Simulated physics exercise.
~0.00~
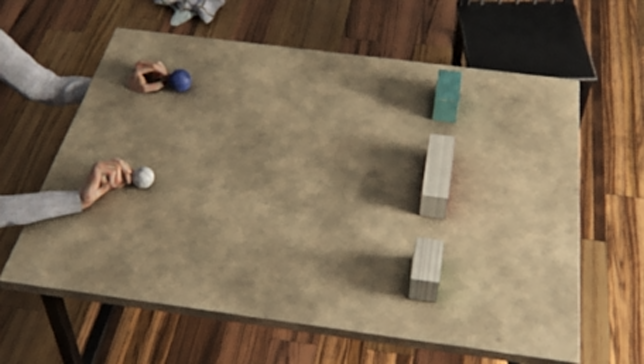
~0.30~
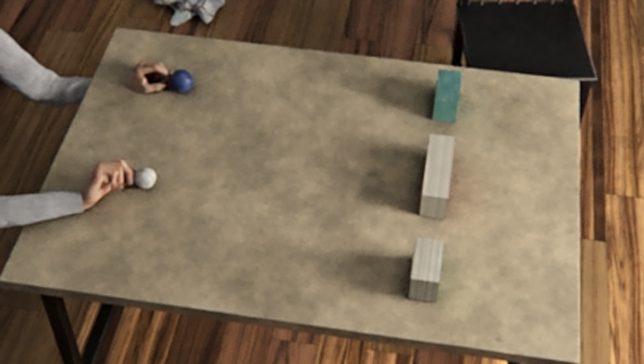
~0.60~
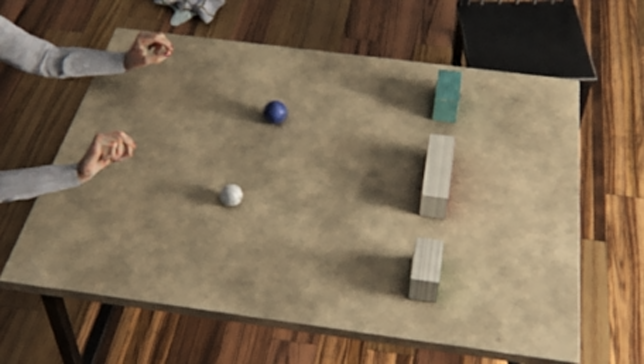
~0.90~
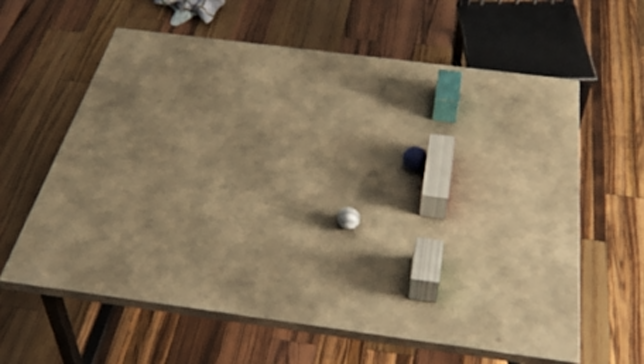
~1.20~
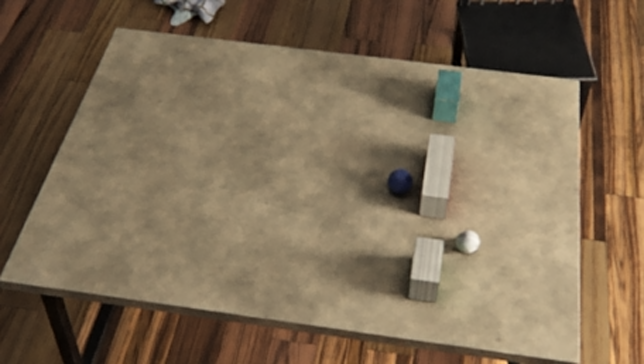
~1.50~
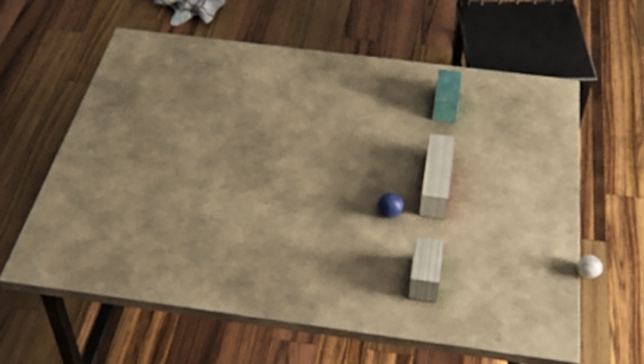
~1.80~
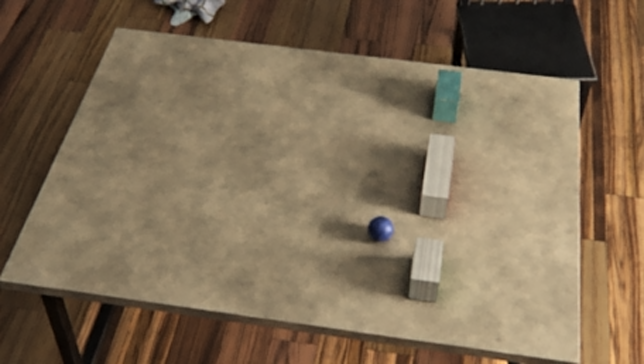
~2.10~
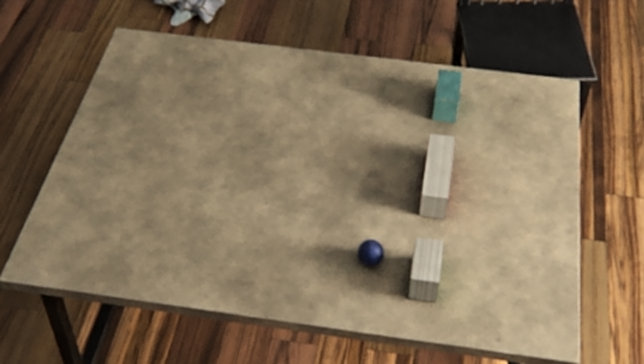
Two small balls, one blue and one white, are rolled across a mottled tan tabletop seen from above, with a wooden floor and a dark chair beyond. At the right stand a turquoise block and two pale ones in a spaced row. Two hands at the left release the balls and draw back out of view. The blue ball hits the middle block, while the white one slips through the lower gap and passes the table's right edge, then is gone. The blue ball rebounds slightly and drifts down, ending left of the lowest block.
